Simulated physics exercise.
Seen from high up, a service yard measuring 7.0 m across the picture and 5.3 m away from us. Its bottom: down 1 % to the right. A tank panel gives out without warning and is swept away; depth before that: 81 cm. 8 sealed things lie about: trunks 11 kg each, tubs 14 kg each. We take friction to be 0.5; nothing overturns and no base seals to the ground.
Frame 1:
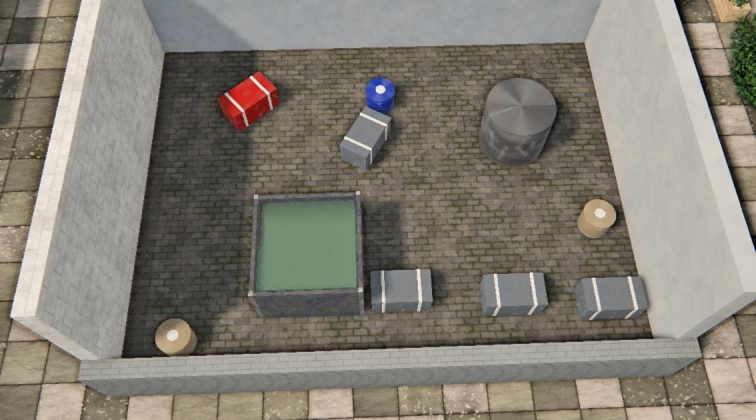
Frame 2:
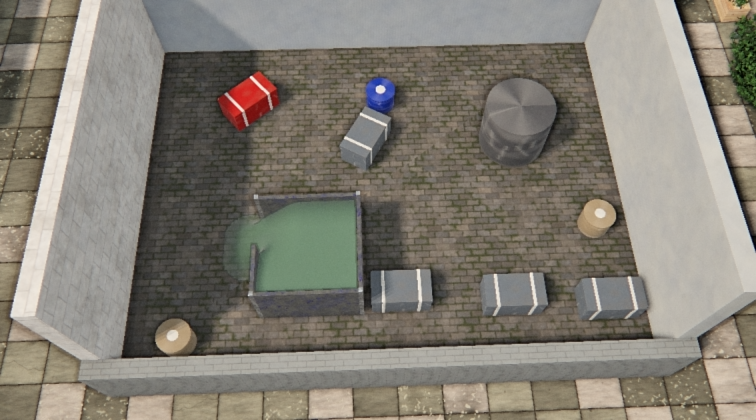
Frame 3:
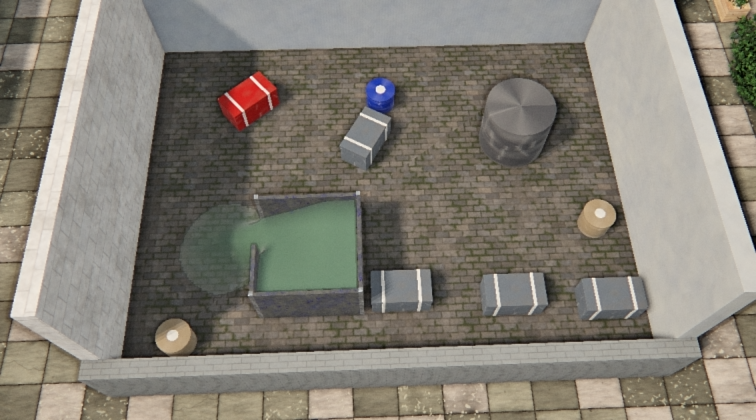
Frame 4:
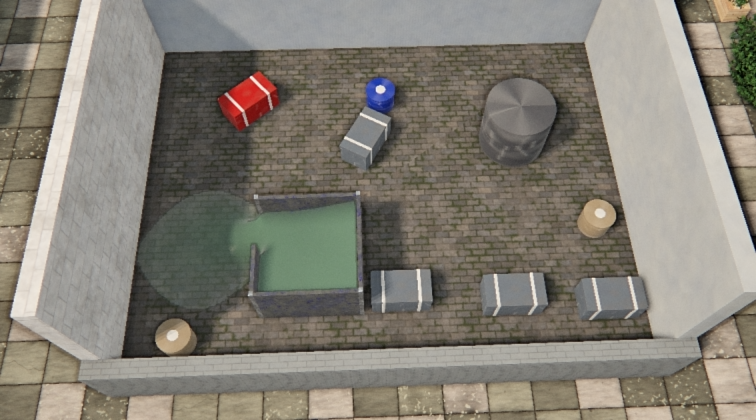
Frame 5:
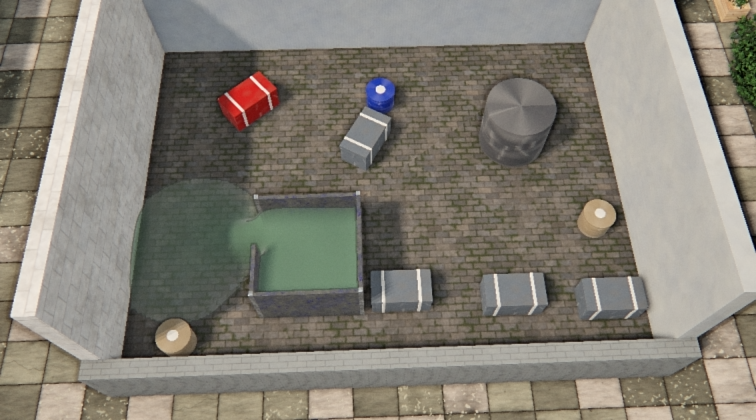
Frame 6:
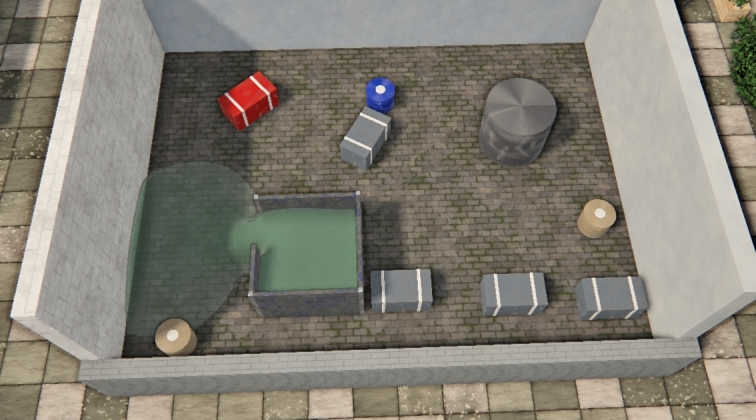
Square tank of green water in a walled paved yard leaking through its left side, the pool spreading to the left wall.
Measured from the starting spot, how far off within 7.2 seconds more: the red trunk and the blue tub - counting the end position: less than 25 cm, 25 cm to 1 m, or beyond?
By the end, the red trunk winds up a long way off, while the blue tub remains about where it was.
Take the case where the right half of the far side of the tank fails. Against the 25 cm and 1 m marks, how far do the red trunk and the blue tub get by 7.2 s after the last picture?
Log: Red trunk large displacement; blue tub large displacement.
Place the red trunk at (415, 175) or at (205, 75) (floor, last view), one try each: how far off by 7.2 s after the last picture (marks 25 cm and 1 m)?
Spot one - it barely budges; spot two - it is swept away.
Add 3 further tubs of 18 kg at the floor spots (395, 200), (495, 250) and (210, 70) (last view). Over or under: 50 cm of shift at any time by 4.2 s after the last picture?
Listed order gives within the limit, within the limit, above the limit.
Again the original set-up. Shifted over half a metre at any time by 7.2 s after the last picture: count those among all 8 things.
By my count, 5.
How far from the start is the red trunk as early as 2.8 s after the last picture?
Around 30 cm from the start by that time.
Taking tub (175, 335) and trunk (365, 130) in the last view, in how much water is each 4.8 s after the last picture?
Around 7 cm and 2 cm.
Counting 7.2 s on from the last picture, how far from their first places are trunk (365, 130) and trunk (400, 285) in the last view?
Lab note - net shifts in order: 60 cm; 0 cm.
Then, 0.9 s after the last picture the red trunk is near (247, 94), 0.0 m from its start, aground; the blue tub is near (380, 90), 0.0 m from its start, aground; 0 afloat.
Then, 2.8 s after the last picture the red trunk is near (265, 91), 0.3 m from its start, aground; the blue tub is near (380, 90), 0.0 m from its start, aground; 0 afloat.
Then, 4.8 s after the last picture the red trunk is near (303, 115), 1.0 m from its start, afloat; the blue tub is near (381, 90), 0.0 m from its start, aground; 1 afloat.
Then, 7.2 s after the last picture the red trunk is near (320, 151), 1.6 m from its start, aground; the blue tub is near (381, 90), 0.0 m from its start, aground; 1 afloat.
